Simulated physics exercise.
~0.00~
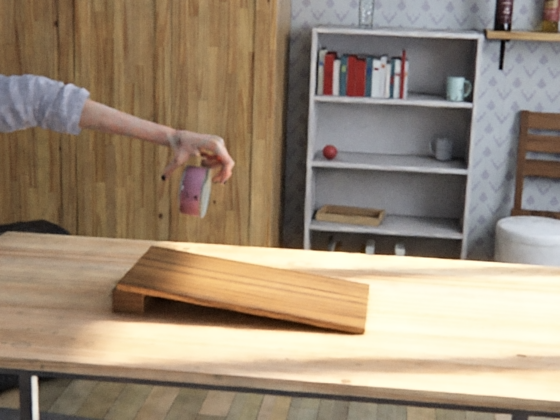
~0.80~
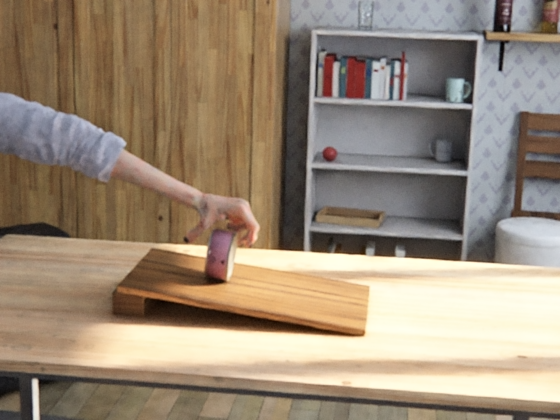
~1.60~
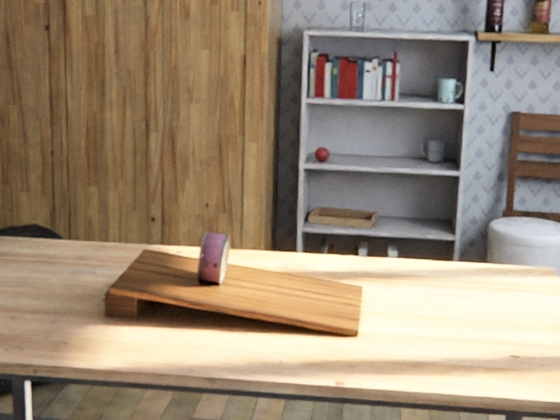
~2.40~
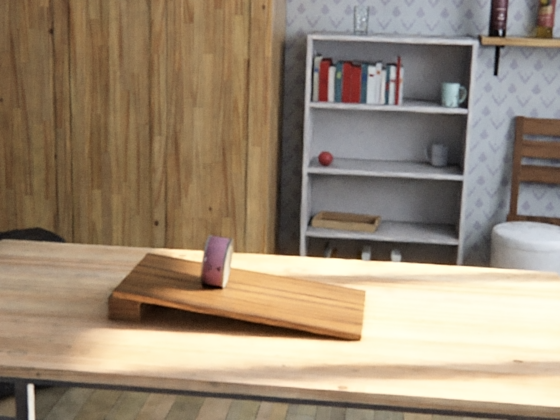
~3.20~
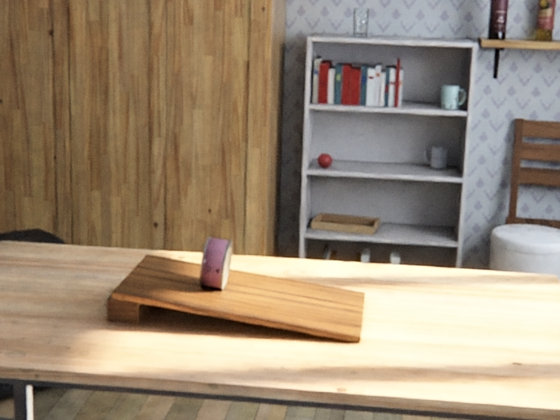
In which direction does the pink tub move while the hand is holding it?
The pink tub moves down, as the hand lowers it onto the sloping board.
